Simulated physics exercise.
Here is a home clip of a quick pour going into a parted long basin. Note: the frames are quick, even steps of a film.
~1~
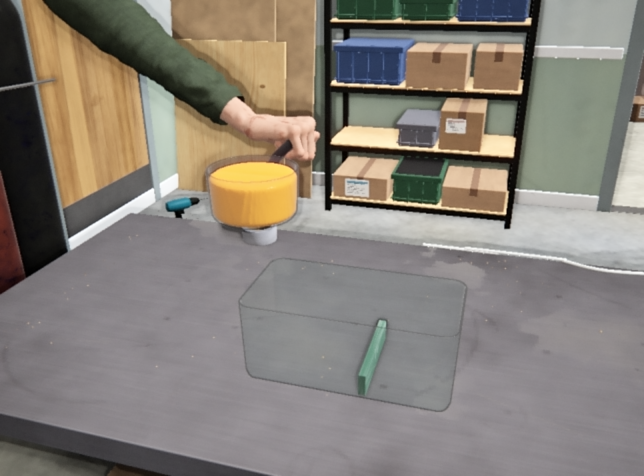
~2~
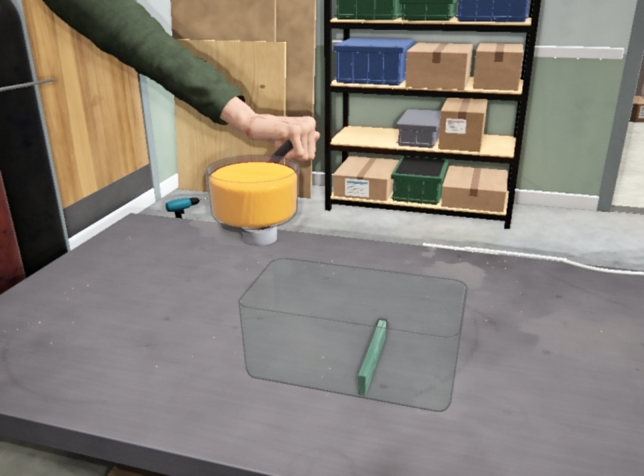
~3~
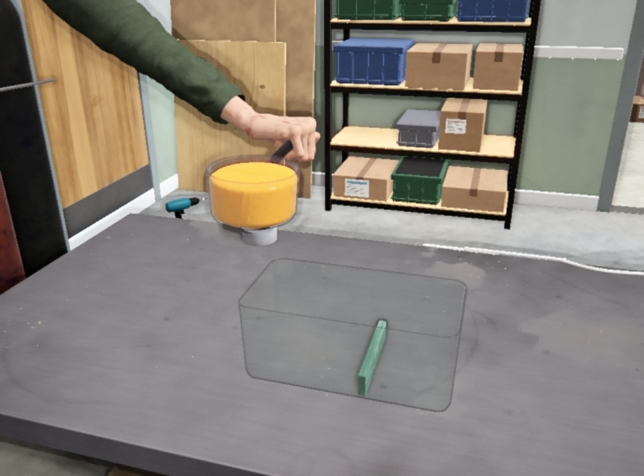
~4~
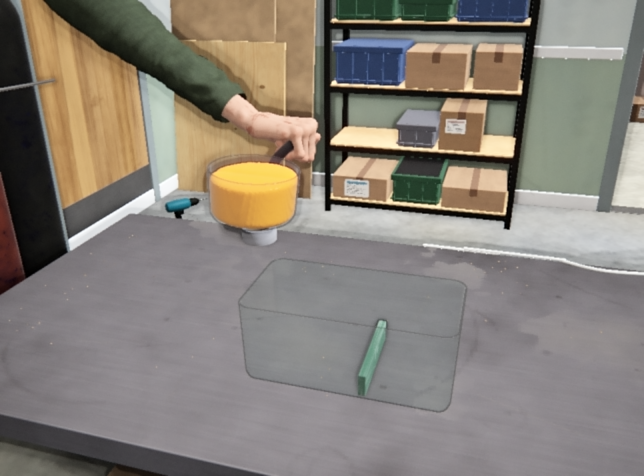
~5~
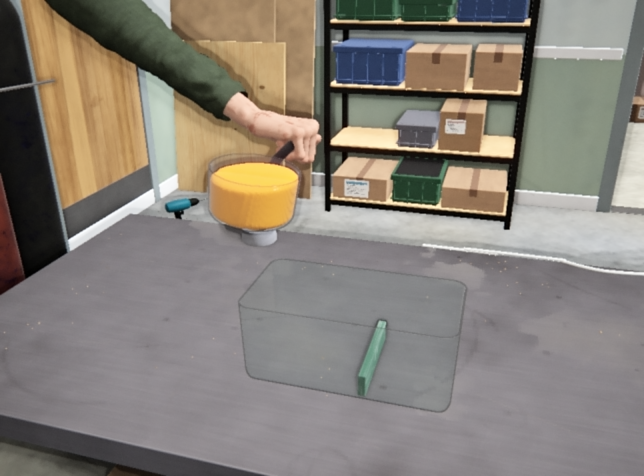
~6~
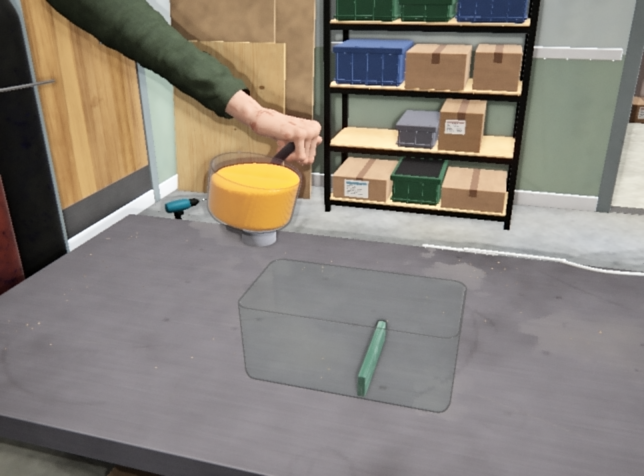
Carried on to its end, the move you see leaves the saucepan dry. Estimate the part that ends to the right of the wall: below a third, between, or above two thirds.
The share right of the wall is going to stay short of a third.
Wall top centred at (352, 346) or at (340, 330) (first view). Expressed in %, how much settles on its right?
Around 40 per cent for the first, around 50 per cent for the second.
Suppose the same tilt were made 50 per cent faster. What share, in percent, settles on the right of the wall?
It comes to around 15 per cent.
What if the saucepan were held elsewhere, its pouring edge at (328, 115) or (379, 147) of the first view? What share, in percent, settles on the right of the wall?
First try: 60 percent; second try: 70 percent.
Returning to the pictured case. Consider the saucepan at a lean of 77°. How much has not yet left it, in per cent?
About 50 % remains.
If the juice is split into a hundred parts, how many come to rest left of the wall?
I'd put it near 90 per cent.
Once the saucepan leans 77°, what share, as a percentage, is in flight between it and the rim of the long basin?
It's close to 40 per cent.
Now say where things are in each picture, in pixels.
In the first frame, it leans 0°; its right rim is at (295, 173); the juice meets the walls at (215, 171) and (295, 178); the long basin's rim runs from (256, 280) to (463, 309); the wall's top is at (373, 347).
In the second frame, it leans 1°; its right rim is at (295, 173); the juice meets the walls at (215, 171) and (295, 178).
In the third frame, it leans 2°; its right rim is at (296, 175); the juice meets the walls at (215, 171) and (296, 179).
In the fourth frame, it leans 5°; its right rim is at (297, 177); the juice meets the walls at (216, 171) and (296, 180).
In the fifth frame, it leans 8°; its right rim is at (298, 180); the juice meets the walls at (216, 171) and (297, 181).
In the sixth frame, it leans 13°; its right rim is at (299, 184); the juice meets the walls at (217, 172) and (298, 181).
A moment on, the saucepan is tipped on its side and 49 per cent is still to pour, 13 is left of the wall and 0 right of it.
Next, the saucepan is tipped right over and 6 per cent is still to pour, 83 is left of the wall and 2 right of it.
Then the saucepan is tipped right over and 0 per cent is still to pour, 91 is left of the wall and 7 right of it.
Later the saucepan is tipped right over and 0 per cent is still to pour, 90 is left of the wall and 9 right of it.
In the end 90 per cent lies left of the wall, 9 right of it and 1 outside.
